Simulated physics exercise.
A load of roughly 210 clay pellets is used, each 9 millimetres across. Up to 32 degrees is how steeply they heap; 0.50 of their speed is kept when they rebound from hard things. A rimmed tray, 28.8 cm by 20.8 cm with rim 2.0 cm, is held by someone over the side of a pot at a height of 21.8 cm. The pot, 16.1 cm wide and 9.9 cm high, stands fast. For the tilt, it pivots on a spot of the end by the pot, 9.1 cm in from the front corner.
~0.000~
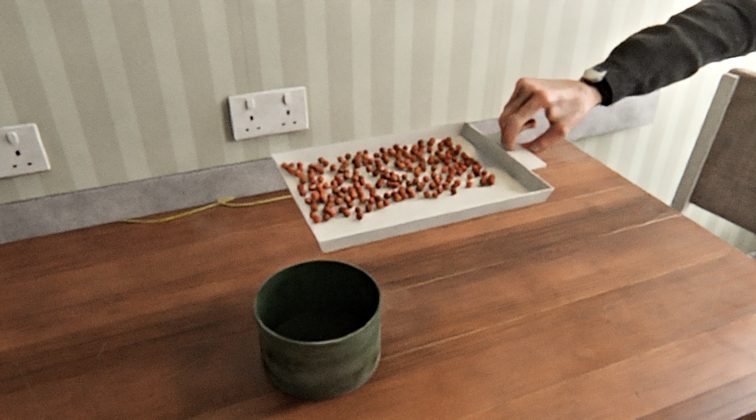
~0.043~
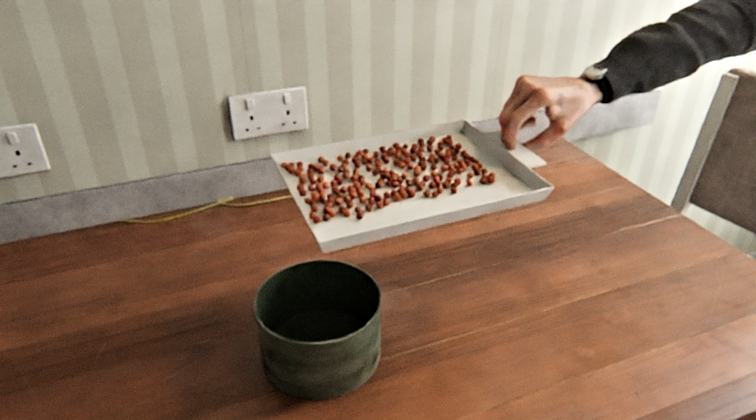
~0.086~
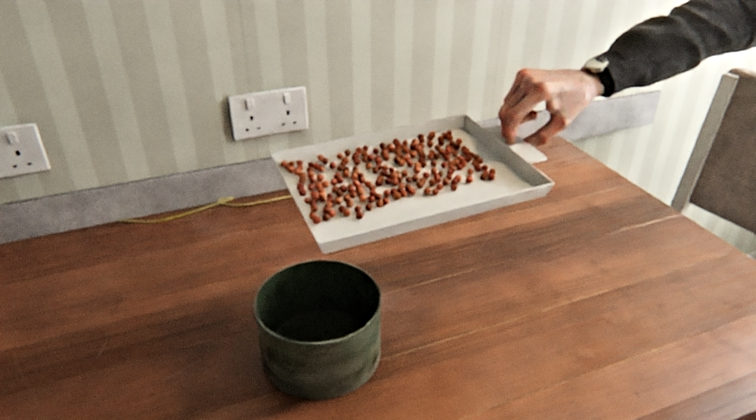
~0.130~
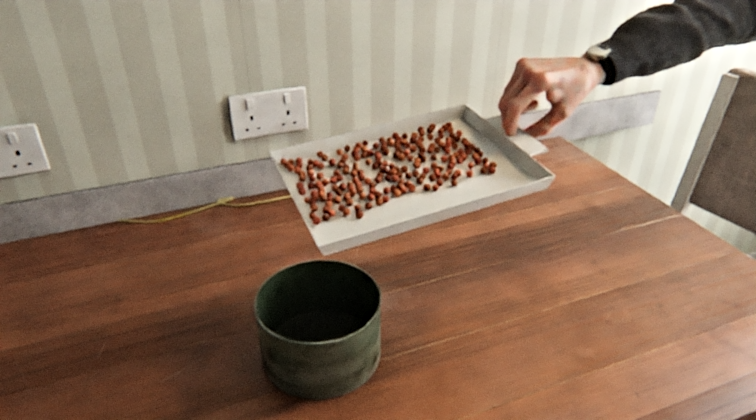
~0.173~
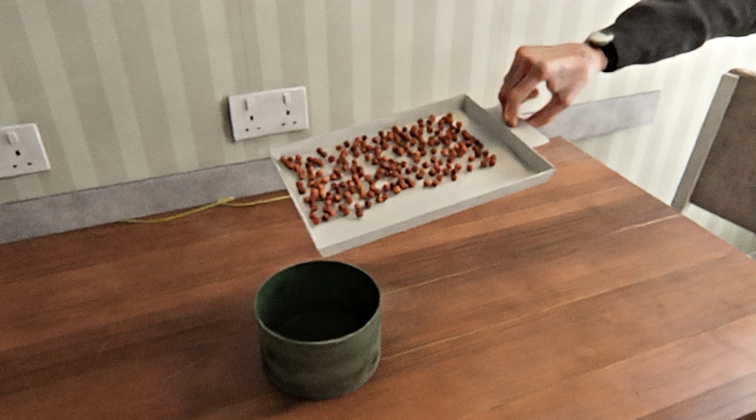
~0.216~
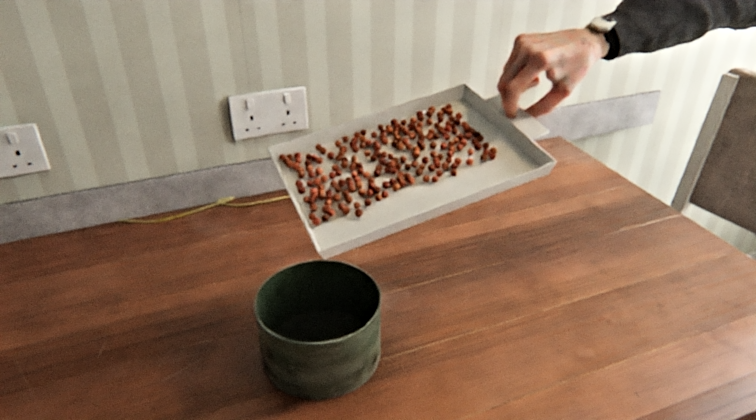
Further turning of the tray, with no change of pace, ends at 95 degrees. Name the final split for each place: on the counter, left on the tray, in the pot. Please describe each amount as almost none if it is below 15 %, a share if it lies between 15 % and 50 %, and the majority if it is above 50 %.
Outcome: Counter: A decent amount of the load, tray: Little of the load, pot: Over half the load.
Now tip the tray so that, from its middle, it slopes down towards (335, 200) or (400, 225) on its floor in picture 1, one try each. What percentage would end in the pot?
That would be close to 35 per cent and then close to 70 per cent.
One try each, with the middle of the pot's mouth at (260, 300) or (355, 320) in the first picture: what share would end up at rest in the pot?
Roughly 35 and 75 percent.
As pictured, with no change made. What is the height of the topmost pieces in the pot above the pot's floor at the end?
It gets to about 2.5 cm.
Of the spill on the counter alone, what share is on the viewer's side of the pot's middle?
I'd put it at around 90 per cent.
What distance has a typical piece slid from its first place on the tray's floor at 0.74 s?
10 cm.
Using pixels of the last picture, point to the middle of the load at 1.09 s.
Around (321, 222).
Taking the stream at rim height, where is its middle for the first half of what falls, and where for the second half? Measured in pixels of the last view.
(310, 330) first, (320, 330) later, roughly.
After 0.74 s, tilt 51 degrees; the tray holds 100 %, the pot 0 %.
Then, at 1.09 s, tilt 77 degrees; the tray holds 80 %, the pot 5 %.
After 1.54 s, tilt 95 degrees; the tray holds 10 %, the pot 50 %.
By 2.4 s all is still; counter 25 %, tray 0 %, pot 75 %.
